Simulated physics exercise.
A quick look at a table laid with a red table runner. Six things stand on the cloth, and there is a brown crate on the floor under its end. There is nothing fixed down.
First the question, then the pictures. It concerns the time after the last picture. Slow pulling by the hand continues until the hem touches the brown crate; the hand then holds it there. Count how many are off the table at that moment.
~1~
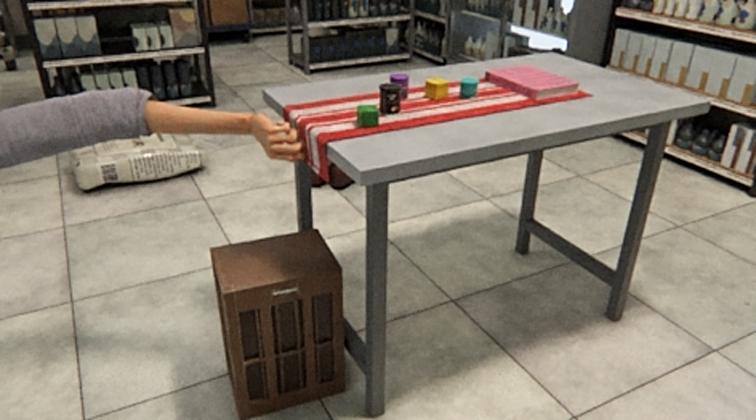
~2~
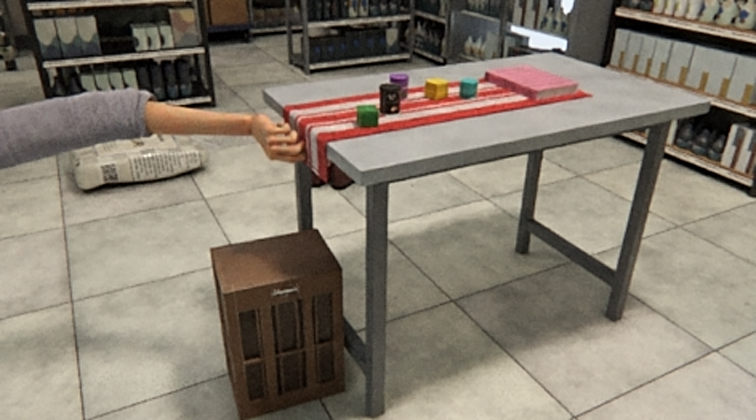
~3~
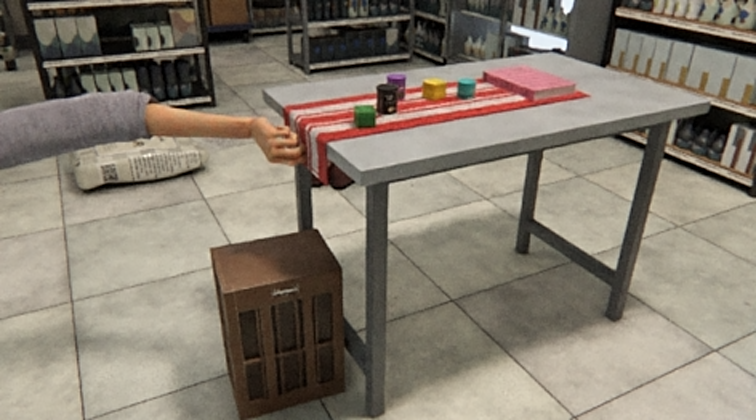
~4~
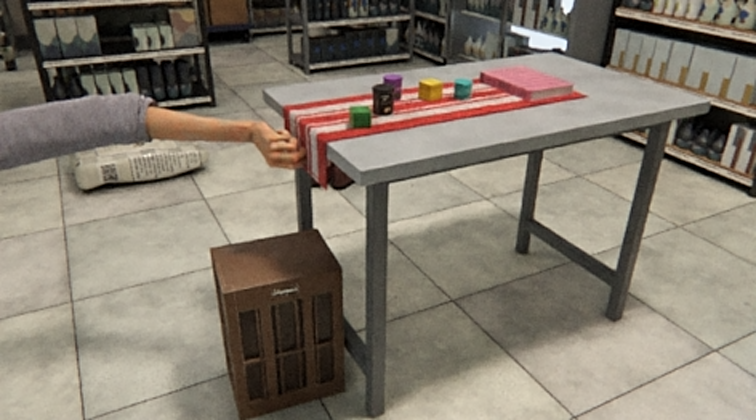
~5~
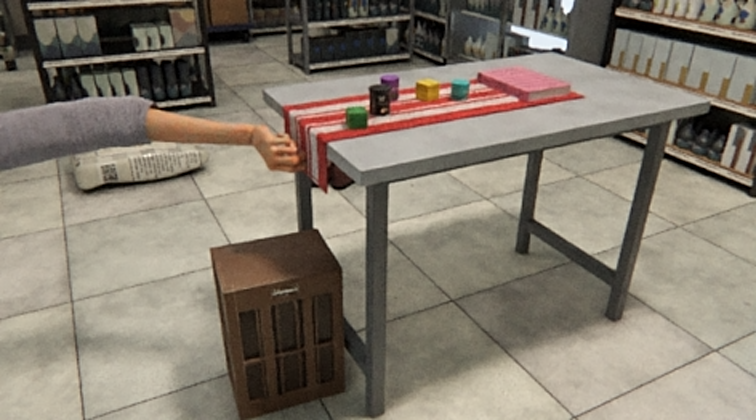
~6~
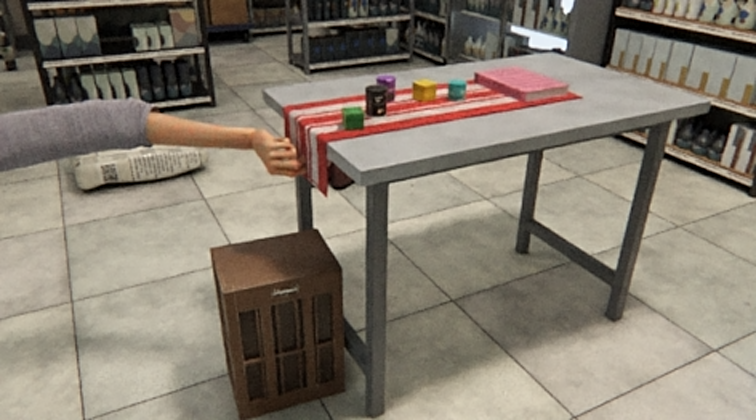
The total lost is two.
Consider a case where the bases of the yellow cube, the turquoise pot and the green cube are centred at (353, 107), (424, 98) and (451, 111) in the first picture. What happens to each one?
I'd say the yellow cube takes a fall, the turquoise pot hangs on, and the green cube hangs on.
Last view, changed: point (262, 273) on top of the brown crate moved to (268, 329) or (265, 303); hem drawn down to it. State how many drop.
In that event, 4 and 3.
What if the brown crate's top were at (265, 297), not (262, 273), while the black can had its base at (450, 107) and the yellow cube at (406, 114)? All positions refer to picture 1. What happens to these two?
Result - the black can stays put, and the yellow cube comes off.
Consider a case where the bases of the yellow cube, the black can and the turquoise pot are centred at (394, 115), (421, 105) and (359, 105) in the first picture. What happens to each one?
The yellow cube ends up off, the black can stays put, the turquoise pot ends up off.
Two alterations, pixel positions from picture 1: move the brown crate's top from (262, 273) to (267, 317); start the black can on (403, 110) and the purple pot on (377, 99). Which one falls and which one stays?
Result: Black can gone, purple pot gone.
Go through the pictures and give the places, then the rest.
The first picture shows hem (329, 183); green cube (368, 108); black can (390, 86); purple pot (399, 76); yellow cube (437, 81); turquoise pot (470, 80); top of the crate (262, 273).
The second picture shows hem (327, 183); green cube (368, 108).
The third picture shows hem (328, 186); black can (388, 86).
The fourth picture shows hem (327, 191); purple pot (393, 77); top of the crate (262, 273).
The fifth picture shows hem (327, 194); yellow cube (428, 82).
The sixth picture shows hem (327, 198); green cube (353, 110); black can (376, 88); purple pot (386, 77); yellow cube (425, 82); turquoise pot (458, 82).
Soon after, hem near (306, 206); all still up.
After that, hem on the crate; green cube and black can gone.
In the end, hem on the crate; green cube and black can gone. The answer is two.
